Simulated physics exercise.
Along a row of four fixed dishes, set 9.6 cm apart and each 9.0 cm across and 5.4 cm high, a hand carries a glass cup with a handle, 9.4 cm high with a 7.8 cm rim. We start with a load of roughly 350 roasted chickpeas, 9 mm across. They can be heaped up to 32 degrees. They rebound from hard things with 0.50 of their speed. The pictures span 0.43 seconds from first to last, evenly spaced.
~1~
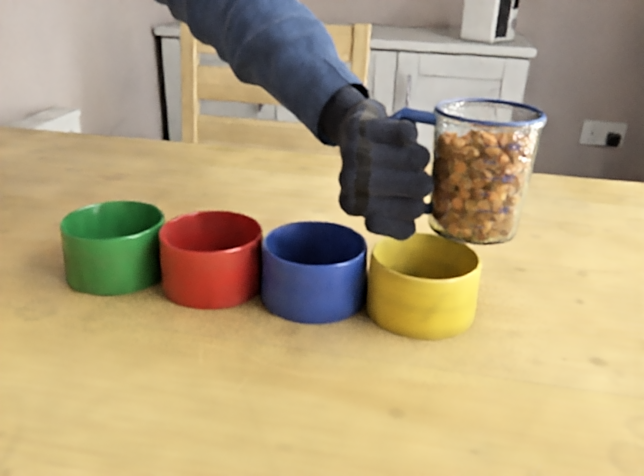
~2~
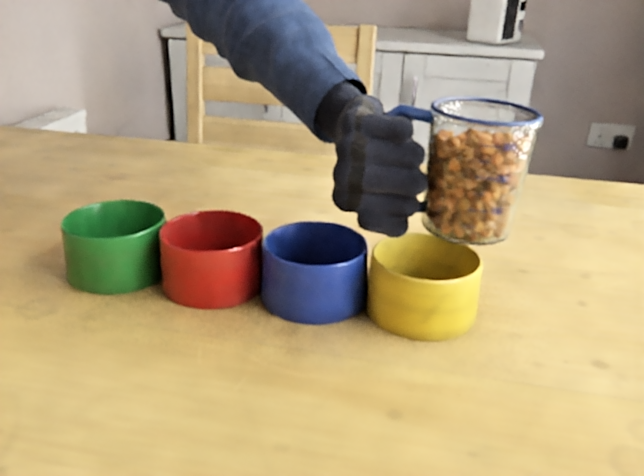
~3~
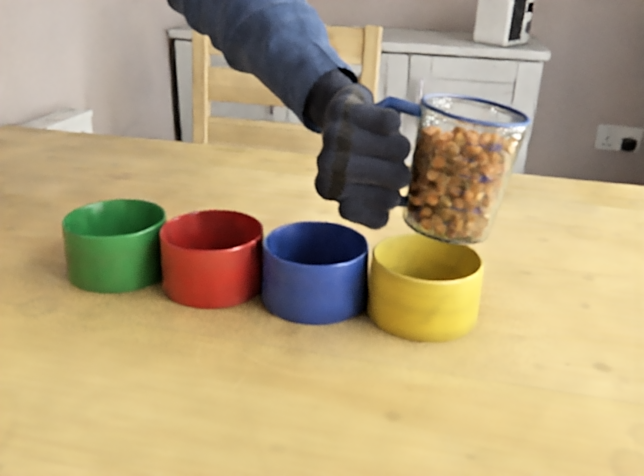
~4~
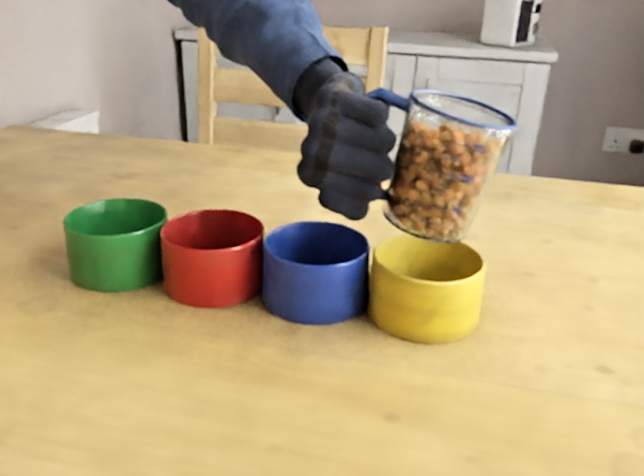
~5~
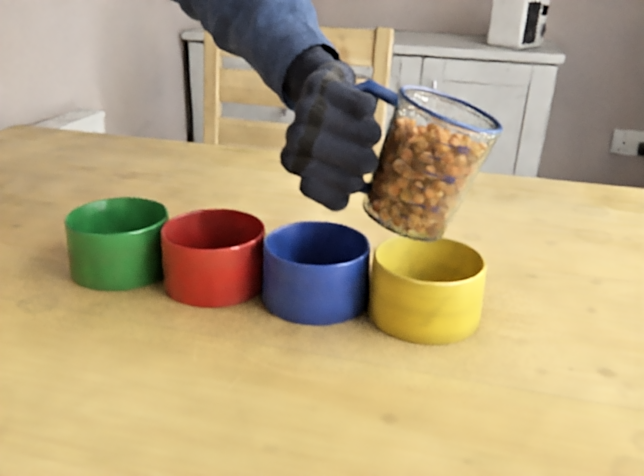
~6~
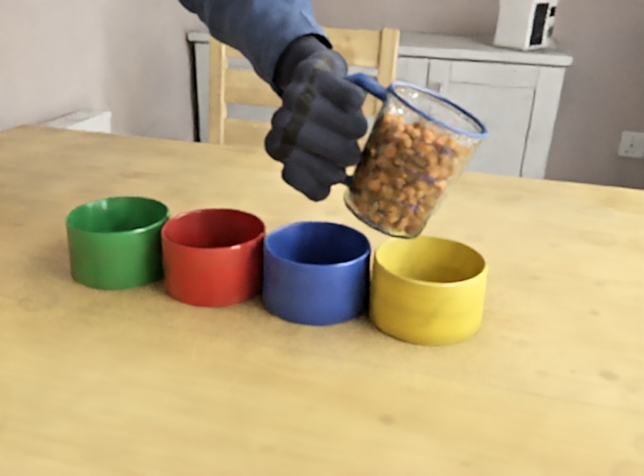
On a wooden table, a gloved hand moves a glass cup of chickpeas left, tilting it rightward.
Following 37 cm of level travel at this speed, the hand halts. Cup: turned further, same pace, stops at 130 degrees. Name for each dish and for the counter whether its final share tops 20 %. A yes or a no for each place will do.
Red - yes; blue - no; green - yes; yellow - no; counter - no.
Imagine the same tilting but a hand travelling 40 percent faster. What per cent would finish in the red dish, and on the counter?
The shares would then be red 0 and counter 0.
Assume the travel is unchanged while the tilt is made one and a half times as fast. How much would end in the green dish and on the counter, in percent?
Then the green dish would get 0 and the counter 10.
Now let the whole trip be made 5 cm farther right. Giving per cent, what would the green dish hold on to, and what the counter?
Then the green dish would get 0 and the counter 10.
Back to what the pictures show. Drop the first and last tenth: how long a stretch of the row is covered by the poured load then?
12 cm, roughly.
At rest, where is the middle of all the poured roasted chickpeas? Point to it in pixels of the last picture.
My guess is close to (188, 259).
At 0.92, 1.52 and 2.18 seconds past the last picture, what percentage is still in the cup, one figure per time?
In order, near 100 %, 60 % and 0 %.
Then, 0.92 s after the last picture, tilt 76 degrees; cup holds 100 %.
Then, 1.52 s after the last picture, tilt 112 degrees; cup holds 60 %, red 35 %.
Then, 2.18 s after the last picture, tilt 130 degrees; cup holds 0 %, red 50 %, green 40 %.
In the end, red 50 %, blue 0 %, green 40 %, yellow 0 %, counter 10 %.
